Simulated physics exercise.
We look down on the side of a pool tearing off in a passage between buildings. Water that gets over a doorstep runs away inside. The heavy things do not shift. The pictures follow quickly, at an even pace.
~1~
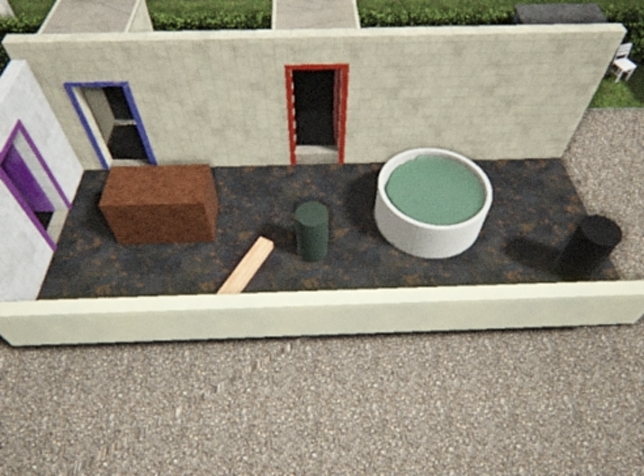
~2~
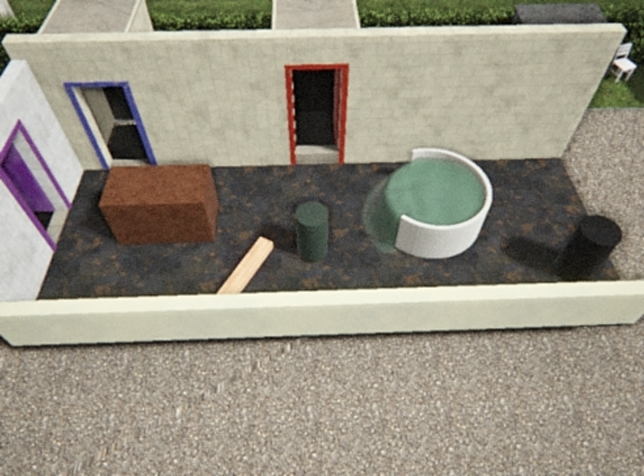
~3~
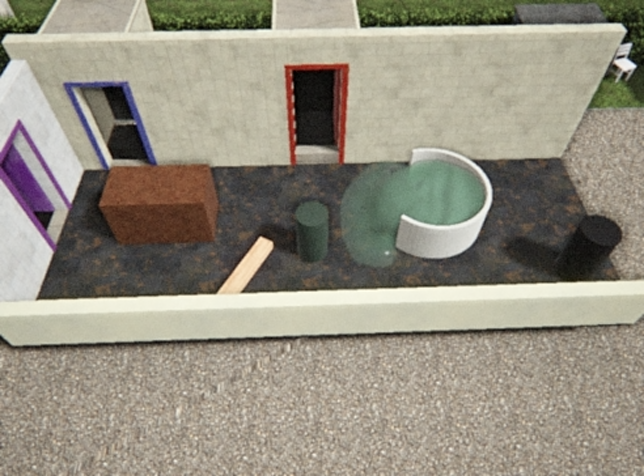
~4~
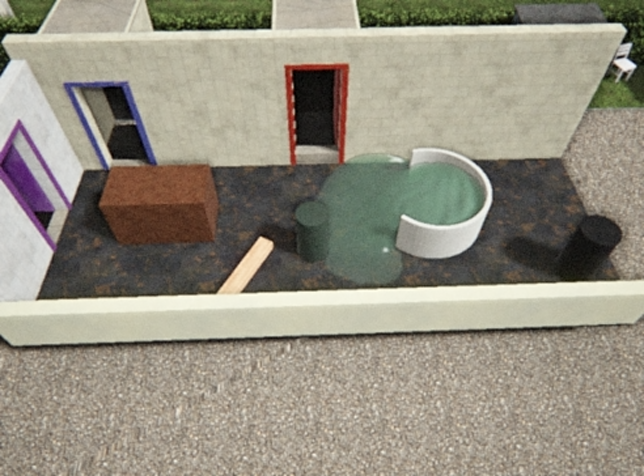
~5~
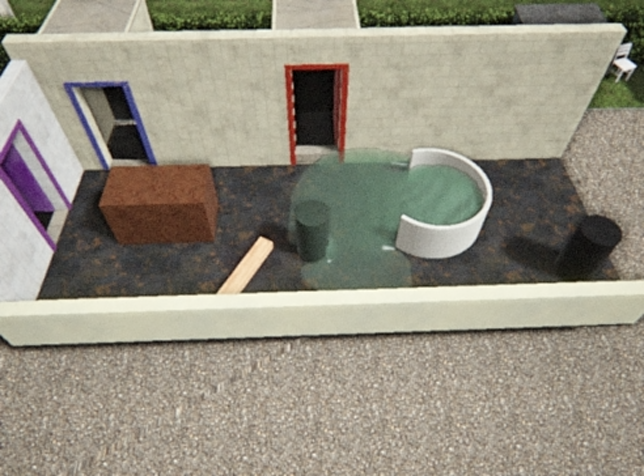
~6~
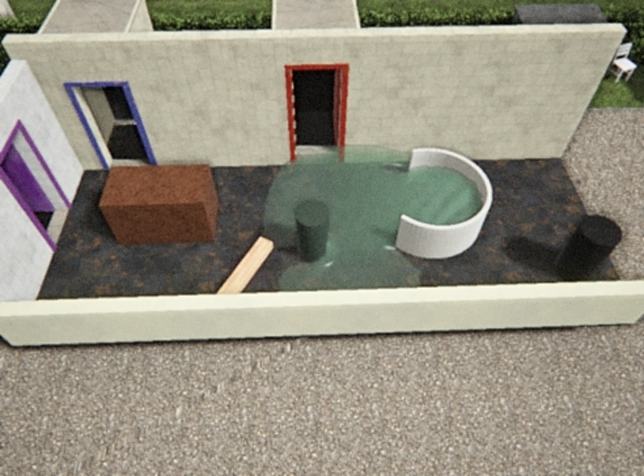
Green water pouring from the opened left side of a round white pool, spreading leftward across a dark walled passage around a green cylinder.
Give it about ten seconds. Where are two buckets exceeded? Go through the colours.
One by one: The blue door lets in a lot; the red door admits no more than that; the purple door lets in a lot.
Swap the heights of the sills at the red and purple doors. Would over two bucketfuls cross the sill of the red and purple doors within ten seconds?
In short: Red door is over; purple door takes less.
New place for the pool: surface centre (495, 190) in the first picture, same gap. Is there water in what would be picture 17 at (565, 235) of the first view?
At that place: Free of water.
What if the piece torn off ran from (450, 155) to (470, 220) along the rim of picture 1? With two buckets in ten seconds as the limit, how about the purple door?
In short: The purple one stays under.
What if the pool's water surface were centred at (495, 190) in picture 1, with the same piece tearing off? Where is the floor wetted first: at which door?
First comes the red one.
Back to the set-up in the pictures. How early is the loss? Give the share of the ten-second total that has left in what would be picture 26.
I make it 15 per cent.
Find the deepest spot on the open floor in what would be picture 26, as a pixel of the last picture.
I would point to (84, 196).
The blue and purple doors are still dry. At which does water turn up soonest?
First comes the blue door.
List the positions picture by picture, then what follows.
Still water in the round pool at (434, 189), in the first picture.
Water pours out at (380, 200) and has run to a hidden place, in the second picture.
The front is at a hidden place, out from the gap at (380, 202), in the third picture.
Water pours out at (380, 203) and has run to (362, 280), in the fourth picture.
The front is at (321, 287), out from the gap at (380, 203), in the fifth picture.
The front is at a hidden place, out from the gap at (380, 203), in the sixth picture.
A moment on, water covers 40 % of the floor; the blue door not reached, the red door under two buckets in, the purple door not reached.
Next, water covers 55 % of the floor; the blue door wet at the sill, nothing in, the red door under two buckets in, the purple door not reached.
Then, water covers 75 % of the floor; the blue door over two buckets in, the red door under two buckets in, the purple door over two buckets in.
Later, water covers 75 % of the floor; the blue door far over two buckets in, the red door under two buckets in, the purple door far over two buckets in.
In the end, water covers 90 % of the floor; the blue door far over two buckets in, the red door under two buckets in, the purple door far over two buckets in.
